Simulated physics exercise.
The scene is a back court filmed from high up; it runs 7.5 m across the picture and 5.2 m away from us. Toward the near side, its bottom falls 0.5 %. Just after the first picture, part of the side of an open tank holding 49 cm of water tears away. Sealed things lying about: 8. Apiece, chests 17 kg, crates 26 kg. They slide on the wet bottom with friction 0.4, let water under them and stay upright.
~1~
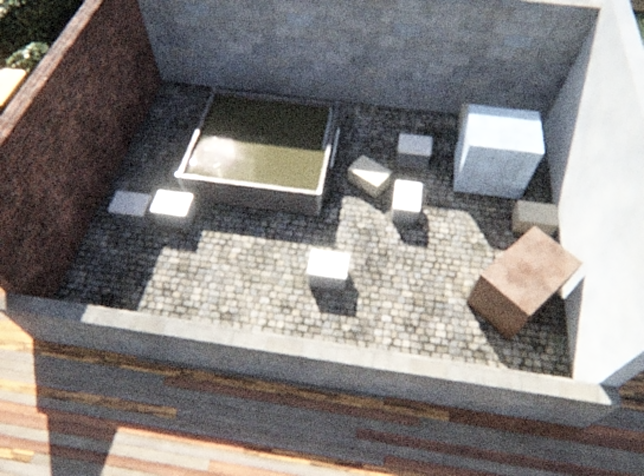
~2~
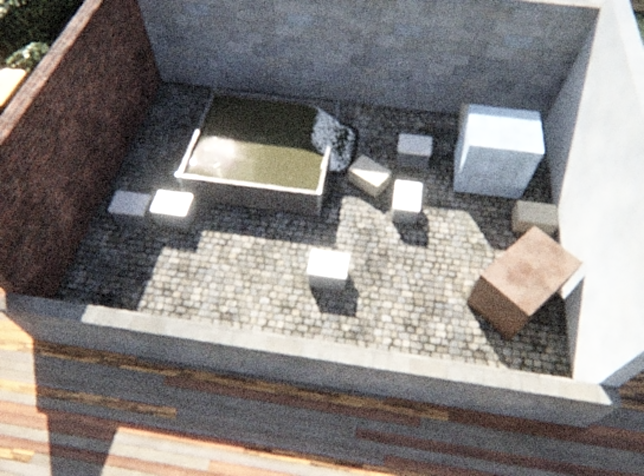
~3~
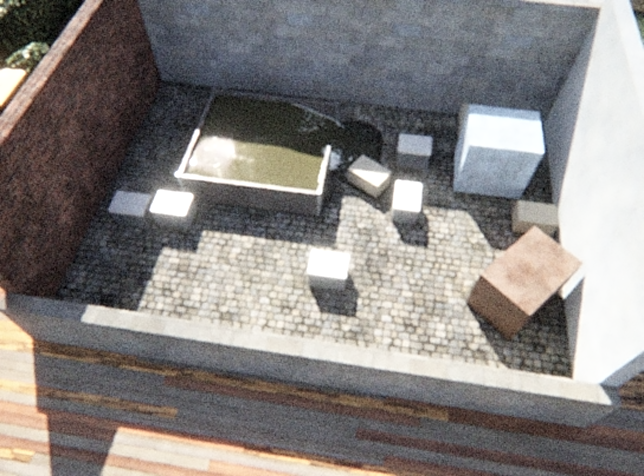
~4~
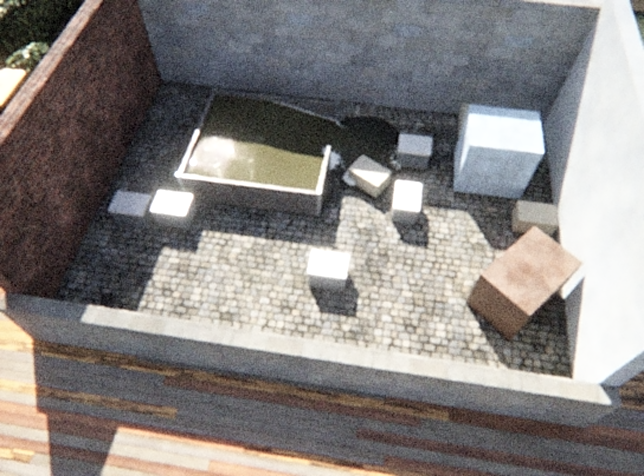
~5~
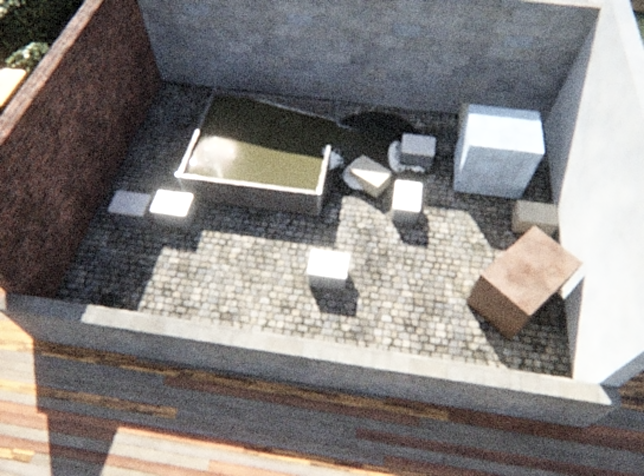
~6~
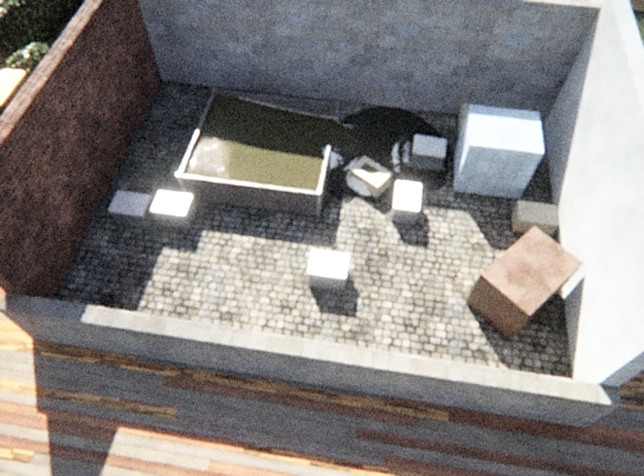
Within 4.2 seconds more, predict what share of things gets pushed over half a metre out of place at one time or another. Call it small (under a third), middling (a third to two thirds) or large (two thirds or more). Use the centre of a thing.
Middling, a third to two thirds.
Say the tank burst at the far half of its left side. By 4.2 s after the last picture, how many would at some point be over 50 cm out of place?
The answer then is 2.
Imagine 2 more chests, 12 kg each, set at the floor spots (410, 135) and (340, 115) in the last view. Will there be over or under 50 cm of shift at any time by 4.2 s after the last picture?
In turn: More, less.
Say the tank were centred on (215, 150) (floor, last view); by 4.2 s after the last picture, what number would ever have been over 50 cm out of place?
Result: 3 of them.
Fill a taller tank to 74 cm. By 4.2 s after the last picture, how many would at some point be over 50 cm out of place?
I count 3 of them in that case.
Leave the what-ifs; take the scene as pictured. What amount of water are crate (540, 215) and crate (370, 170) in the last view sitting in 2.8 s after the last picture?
Depth approx. 13 cm / 4 cm.
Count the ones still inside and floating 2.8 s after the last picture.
The count is 3.
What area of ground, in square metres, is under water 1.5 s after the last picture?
Flooded: Near 14 m2.
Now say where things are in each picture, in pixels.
A chest at (415, 144), on the bottom; a crate at (370, 170), on the bottom; water covers 4.5 m2; 0 of 8 have shifted, in the first frame.
A chest at (415, 144), on the bottom; a crate at (370, 170), on the bottom; water covers 4.9 m2; 0 of 8 have shifted, in the second frame.
A chest at (415, 144), on the bottom; a crate at (370, 170), on the bottom; water covers 5.5 m2; 0 of 8 have shifted, in the third frame.
A chest at (415, 144), on the bottom; a crate at (370, 170) rests on the ground; water covers 6.1 m2; 0 of 8 have shifted, in the fourth frame.
A chest at (419, 144), on the bottom, 6 cm from its start; a crate at (370, 170) rests on the ground; water covers 6.8 m2; 1 of 8 have shifted, in the fifth frame.
A chest at (430, 145) rests on the ground, 25 cm from its start; a crate at (371, 171), on the bottom; water covers 7.8 m2; 1 of 8 have shifted, in the sixth frame.
Then, 0.4 s after the last picture 0 of 8 are over 50 cm from their spots; 0 afloat.
Then, 1.5 s after the last picture 1 of 8 are over 50 cm from their spots; 2 afloat.
Then, 2.8 s after the last picture 1 of 8 are over 50 cm from their spots; 3 afloat.
Then, 4.2 s after the last picture 3 of 8 are over 50 cm from their spots, and 3 have been at some point; 3 afloat.
